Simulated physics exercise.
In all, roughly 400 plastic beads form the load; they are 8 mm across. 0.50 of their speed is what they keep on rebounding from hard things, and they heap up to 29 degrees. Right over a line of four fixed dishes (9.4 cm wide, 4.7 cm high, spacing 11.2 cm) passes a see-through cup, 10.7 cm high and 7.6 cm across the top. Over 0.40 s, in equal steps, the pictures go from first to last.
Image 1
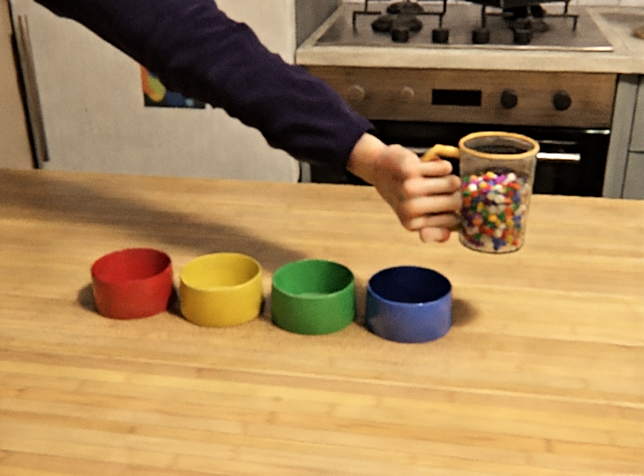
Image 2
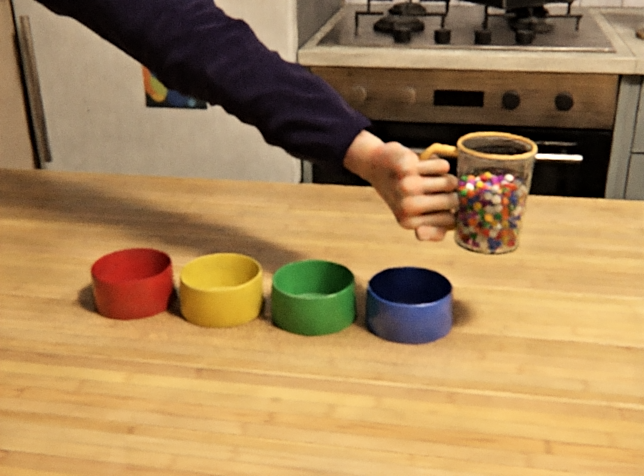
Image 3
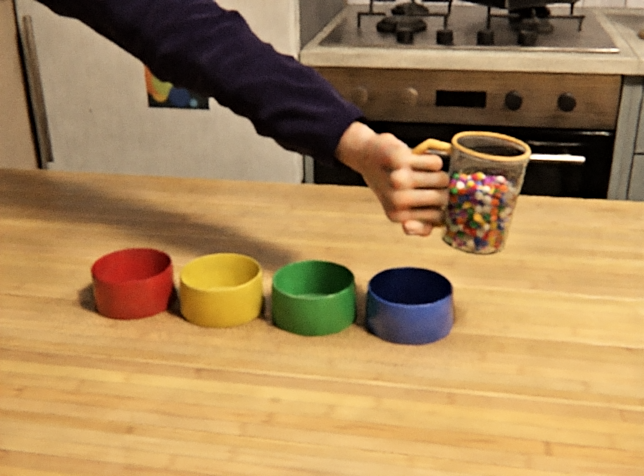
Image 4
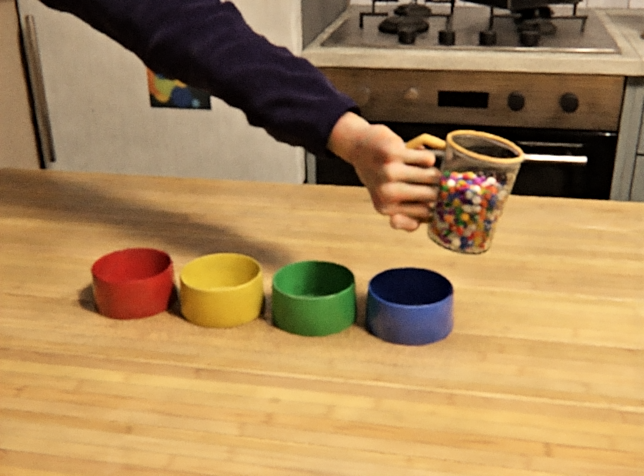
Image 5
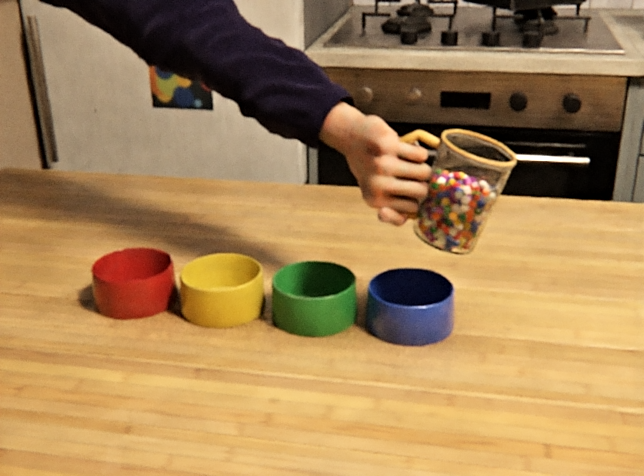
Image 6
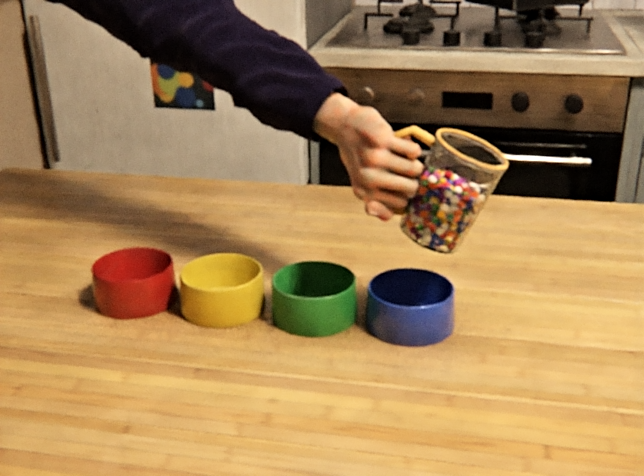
A hand moving a clear cup of colourful beads slightly left and tilting it rightward above four coloured dishes on a table.
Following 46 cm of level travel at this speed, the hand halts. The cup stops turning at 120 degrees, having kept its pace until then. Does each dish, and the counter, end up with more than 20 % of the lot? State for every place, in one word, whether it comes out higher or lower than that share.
Red dish: Lower, blue dish: Lower, green dish: Higher, yellow dish: Lower, counter: Lower.
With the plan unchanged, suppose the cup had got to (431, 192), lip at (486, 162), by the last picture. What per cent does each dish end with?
The red dish keeps 10, the blue one 0, the green one 0 and the yellow one 80.
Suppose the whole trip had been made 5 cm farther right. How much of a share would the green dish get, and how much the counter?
Shares in that case - green 40 / counter 30.
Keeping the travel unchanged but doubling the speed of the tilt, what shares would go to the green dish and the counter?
Shares - green: 0, counter: 0.
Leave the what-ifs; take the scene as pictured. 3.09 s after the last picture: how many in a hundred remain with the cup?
Around 0 in a hundred.
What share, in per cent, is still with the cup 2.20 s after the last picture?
Roughly 0 %.
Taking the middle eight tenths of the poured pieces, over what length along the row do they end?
It spans roughly 6 centimetres along the row.
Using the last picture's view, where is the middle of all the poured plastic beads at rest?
Near (311, 297).
Then, 1.32 s after the last picture, tilt 107 degrees; cup holds 85 %, green 5 %.
Then, 2.20 s after the last picture, tilt 120 degrees; cup holds 0 %, green 90 %.
Then, 3.09 s after the last picture, tilt 120 degrees; cup holds 0 %, green 90 %.
In the end, red 0 %, blue 0 %, green 90 %, yellow 0 %, counter 5 %.
